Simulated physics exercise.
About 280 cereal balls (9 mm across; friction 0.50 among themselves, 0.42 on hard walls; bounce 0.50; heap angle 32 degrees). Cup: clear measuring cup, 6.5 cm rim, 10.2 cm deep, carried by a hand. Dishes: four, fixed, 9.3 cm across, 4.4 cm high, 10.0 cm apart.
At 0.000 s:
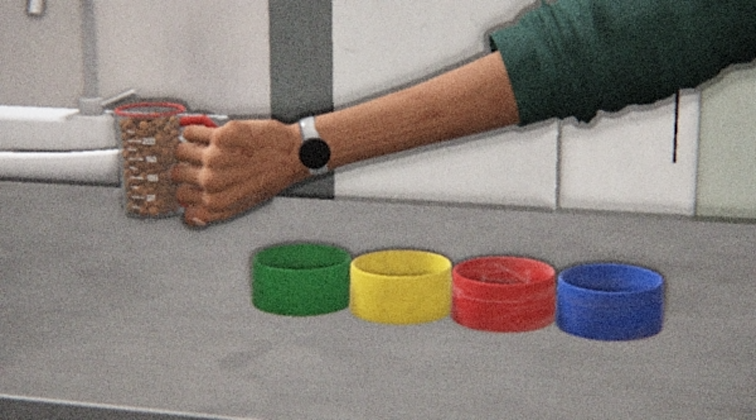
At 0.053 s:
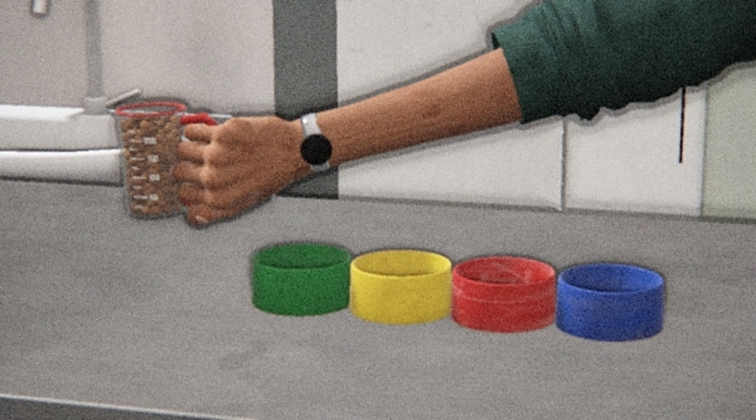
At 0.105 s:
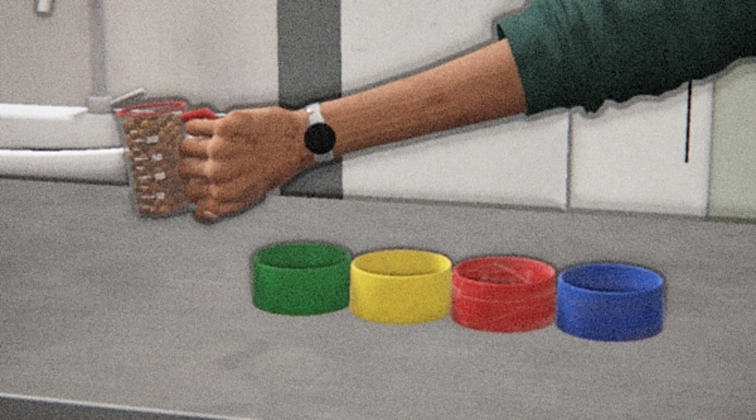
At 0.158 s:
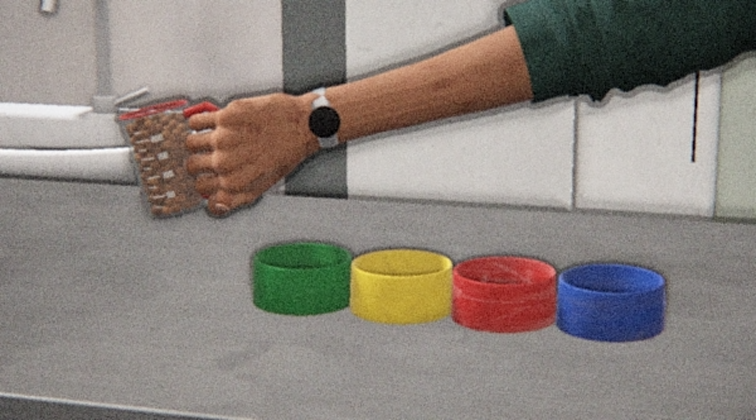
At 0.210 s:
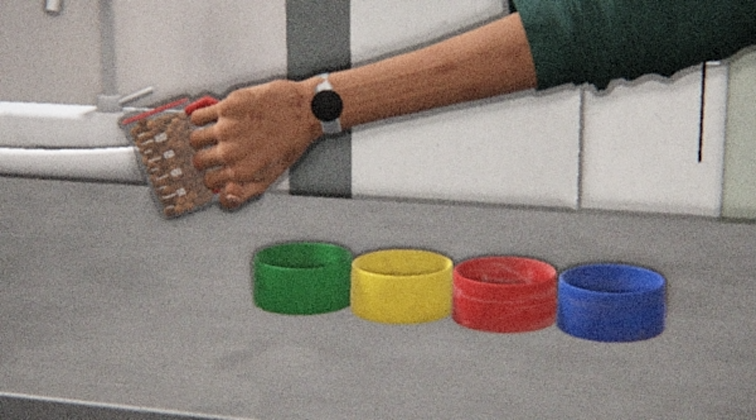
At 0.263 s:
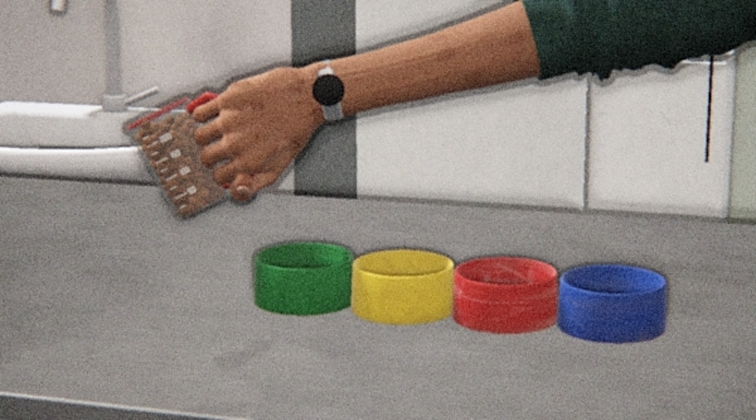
The video shows a hand holding a clear measuring cup of small brown pieces at the left, gradually tilting it while moving it slightly right, as green, yellow, red and blue dishes sit in a row on a gray counter.
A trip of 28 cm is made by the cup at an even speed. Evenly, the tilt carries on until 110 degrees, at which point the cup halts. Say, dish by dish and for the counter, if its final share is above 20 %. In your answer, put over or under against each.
Red - under; blue - under; green - over; yellow - under; counter - over.
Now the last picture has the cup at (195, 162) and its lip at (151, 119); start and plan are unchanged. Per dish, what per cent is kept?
It'd finish with red at 0, blue at 0, green at 20 and yellow at 60.
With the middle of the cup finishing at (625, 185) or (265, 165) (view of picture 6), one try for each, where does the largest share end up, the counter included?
I'd bet on counter for the first try and counter for the second.
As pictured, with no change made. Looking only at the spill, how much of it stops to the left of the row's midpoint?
100 percent.
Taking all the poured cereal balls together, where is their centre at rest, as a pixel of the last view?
My guess is close to (239, 289).
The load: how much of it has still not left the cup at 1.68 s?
About 10 percent of the load.
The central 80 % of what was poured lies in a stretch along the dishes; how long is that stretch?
It covers some 16 centimetres of the row.
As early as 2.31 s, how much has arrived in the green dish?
I'd put it at about 35 % by that time.
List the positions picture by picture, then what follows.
In the first picture, cup at (152, 161), tilt 0 degrees, lip at (119, 109), moved 0.0 cm; middle of the pieces at (153, 169); green dish at (302, 258); yellow dish at (401, 265); red dish at (504, 272); blue dish at (610, 279).
In the second picture, cup at (154, 161), tilt 2 degrees, lip at (120, 110), moved 0.2 cm; middle of the pieces at (155, 168).
In the third picture, cup at (159, 161), tilt 6 degrees, lip at (121, 112), moved 0.6 cm; middle of the pieces at (160, 168).
In the fourth picture, cup at (166, 161), tilt 13 degrees, lip at (124, 116), moved 1.3 cm; middle of the pieces at (168, 168).
In the fifth picture, cup at (174, 161), tilt 20 degrees, lip at (127, 121), moved 2.1 cm; middle of the pieces at (176, 167).
In the sixth picture, cup at (182, 161), tilt 27 degrees, lip at (132, 128), moved 2.8 cm; middle of the pieces at (185, 167); green dish at (304, 257); yellow dish at (403, 264); red dish at (506, 272); blue dish at (613, 280). The cup turns about 135 degrees a second and travels 14 cm a second.
After 1.12 s, tilt 110 degrees; cup holds 55 %.
Then, at 1.68 s, tilt 110 degrees; cup holds 10 %, green 25 %.
After 2.31 s, tilt 110 degrees; cup holds 0 %, green 35 %.
In the end, at 2.6 s, red 0 %, blue 0 %, green 35 %, yellow 0 %, counter 65 %.
